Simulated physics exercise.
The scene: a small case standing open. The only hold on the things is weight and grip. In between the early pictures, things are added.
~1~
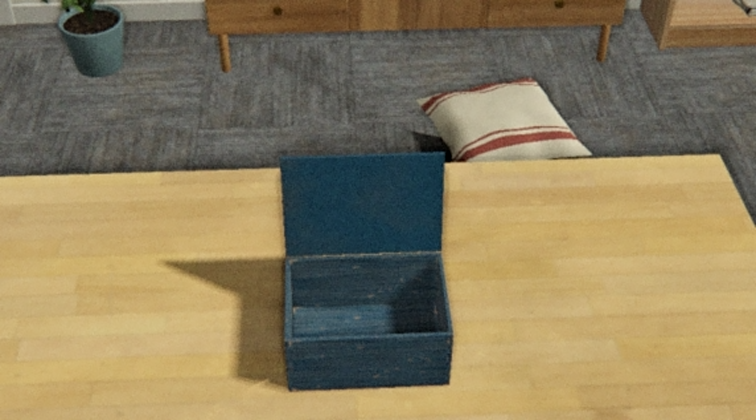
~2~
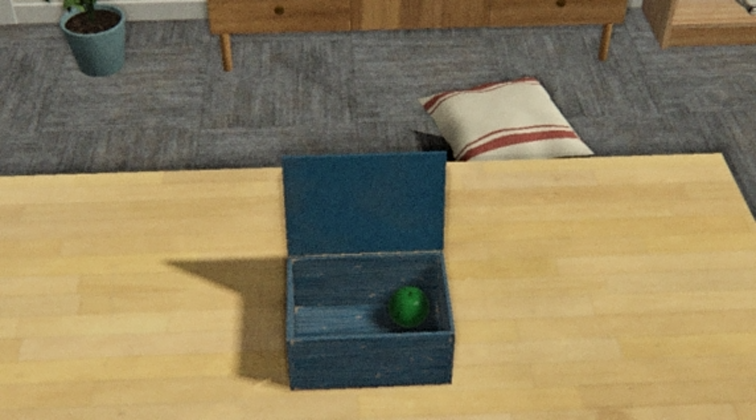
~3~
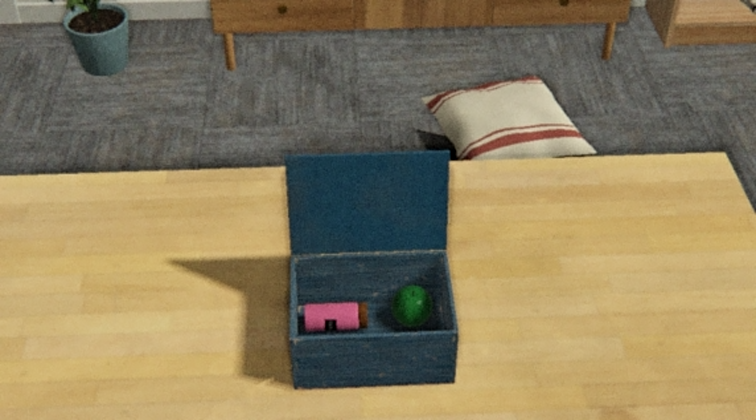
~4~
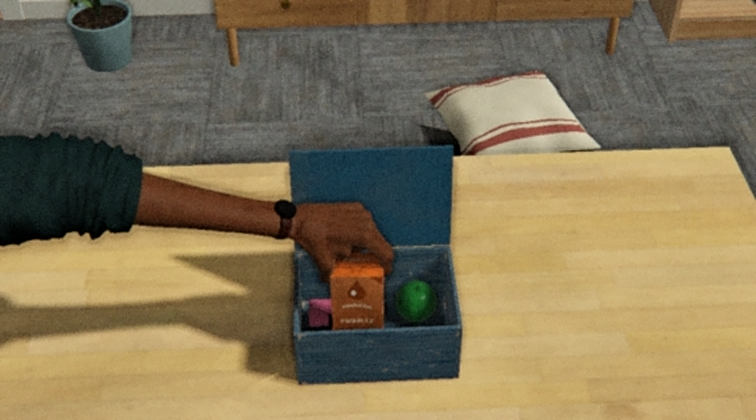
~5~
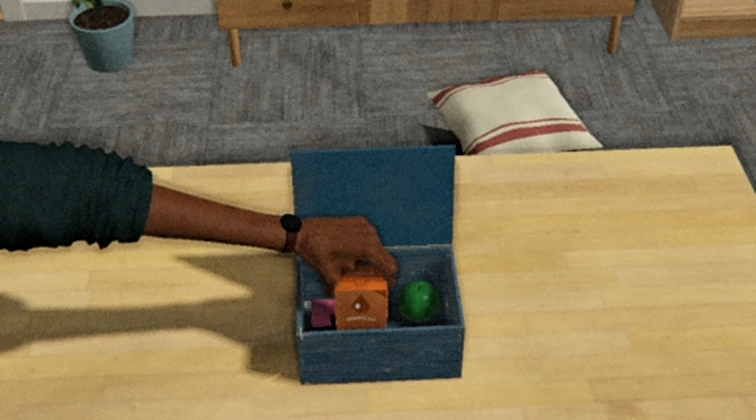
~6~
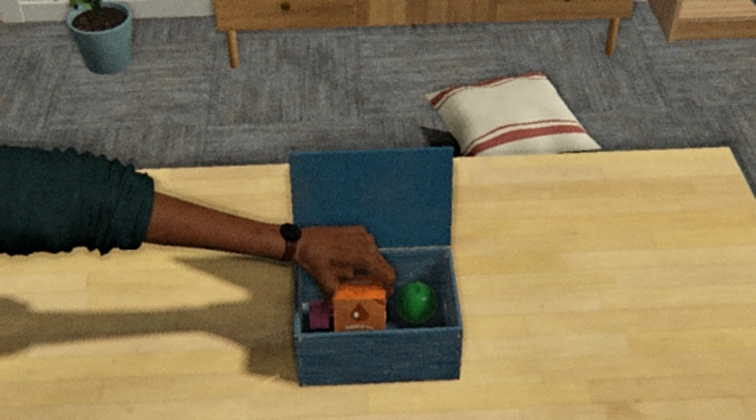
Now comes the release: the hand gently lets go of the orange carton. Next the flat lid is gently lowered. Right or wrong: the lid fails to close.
Right, it stays open.
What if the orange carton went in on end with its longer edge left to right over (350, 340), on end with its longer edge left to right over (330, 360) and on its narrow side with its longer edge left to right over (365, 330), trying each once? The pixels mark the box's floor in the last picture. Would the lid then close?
Try 1: Lid not shut; try 2: Lid not shut; try 3: Lid shut.
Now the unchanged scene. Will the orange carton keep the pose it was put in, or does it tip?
As it turns out, the orange carton keeps its original angle.
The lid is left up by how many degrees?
Close to 25 degrees.
Then, 1.20 s later than the last frame, lid starting down.
Then, 1.60 s later than the last frame, lid 56° above the rim.
Then, 1.80 s later than the last frame, lid 32° above the rim.
When it is over, lid 25° above the rim; all 3 as before. End places, in pixels of the last picture, orange carton near (360, 321).
